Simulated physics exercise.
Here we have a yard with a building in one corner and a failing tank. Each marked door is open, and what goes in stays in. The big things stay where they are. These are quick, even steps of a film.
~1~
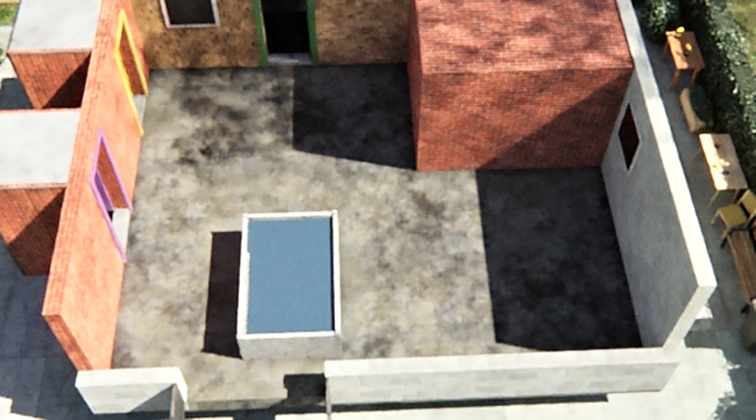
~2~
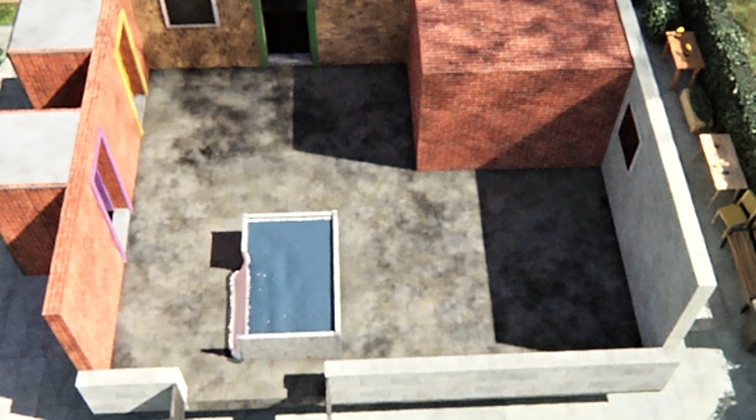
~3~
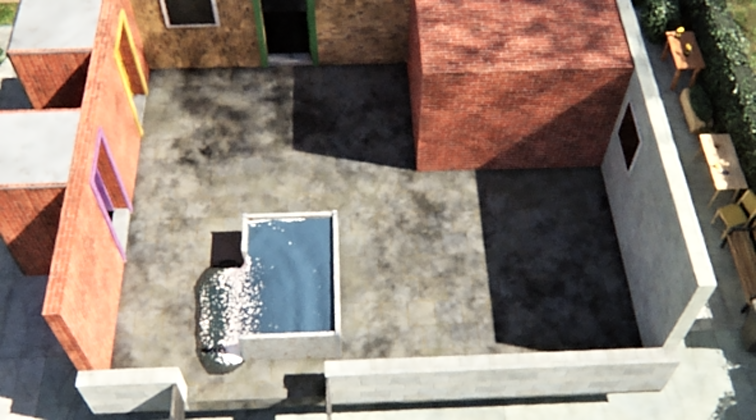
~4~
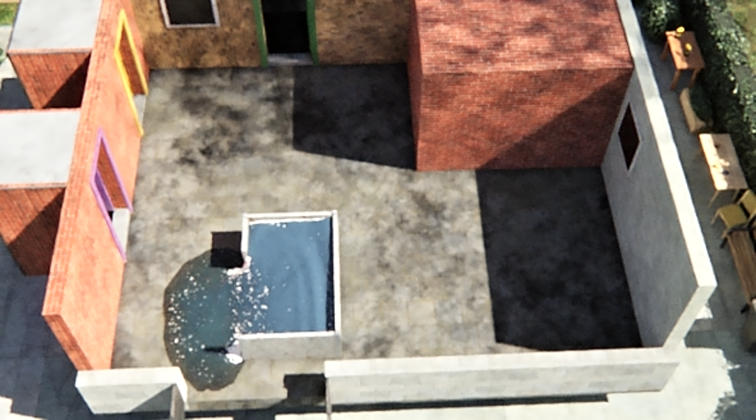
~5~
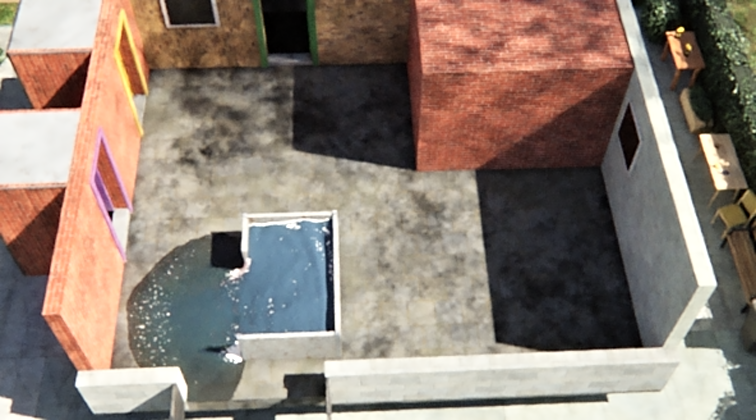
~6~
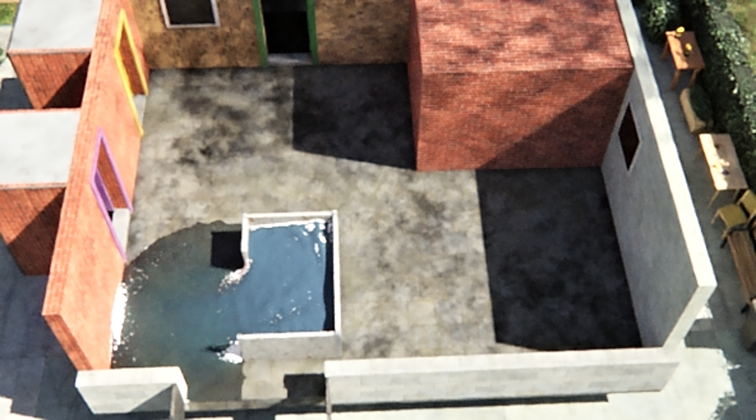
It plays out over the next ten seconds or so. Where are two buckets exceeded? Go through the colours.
The green door holds within the limit; the yellow door holds within the limit; the purple door holds within the limit.
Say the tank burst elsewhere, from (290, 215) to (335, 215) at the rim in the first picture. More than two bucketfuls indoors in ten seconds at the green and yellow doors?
In short: Green goes over, yellow passes that mark.
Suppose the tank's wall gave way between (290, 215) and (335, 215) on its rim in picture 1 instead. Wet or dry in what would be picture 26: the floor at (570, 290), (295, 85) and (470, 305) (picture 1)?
In turn: Not flooded, flooded, free of water.
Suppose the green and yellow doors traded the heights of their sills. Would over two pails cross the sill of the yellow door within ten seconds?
In short: Yellow door keeps below it.
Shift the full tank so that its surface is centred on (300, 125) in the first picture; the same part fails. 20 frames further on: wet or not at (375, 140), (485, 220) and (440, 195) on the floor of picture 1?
In turn: Not flooded, not flooded, no water.
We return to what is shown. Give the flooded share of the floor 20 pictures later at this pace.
Close to 35 %.
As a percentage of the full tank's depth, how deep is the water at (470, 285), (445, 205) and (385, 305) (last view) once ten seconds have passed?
In that order: 2, 2 and 4 per cent.
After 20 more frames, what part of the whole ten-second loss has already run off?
About 35 per cent.
A moment on, water covers 15 % of the floor; the green door not reached, the yellow door not reached, the purple door wet at the sill, nothing in.
Next, water covers 15 % of the floor; the green door not reached, the yellow door not reached, the purple door wet at the sill, nothing in.
Then, water covers 35 % of the floor; the green door not reached, the yellow door wet at the sill, nothing in, the purple door wet at the sill, nothing in.
Later, water covers 50 % of the floor; the green door under two buckets in, the yellow door wet at the sill, nothing in, the purple door wet at the sill, nothing in.
In the end, water covers 70 % of the floor; the green door under two buckets in, the yellow door under two buckets in, the purple door wet at the sill, nothing in.
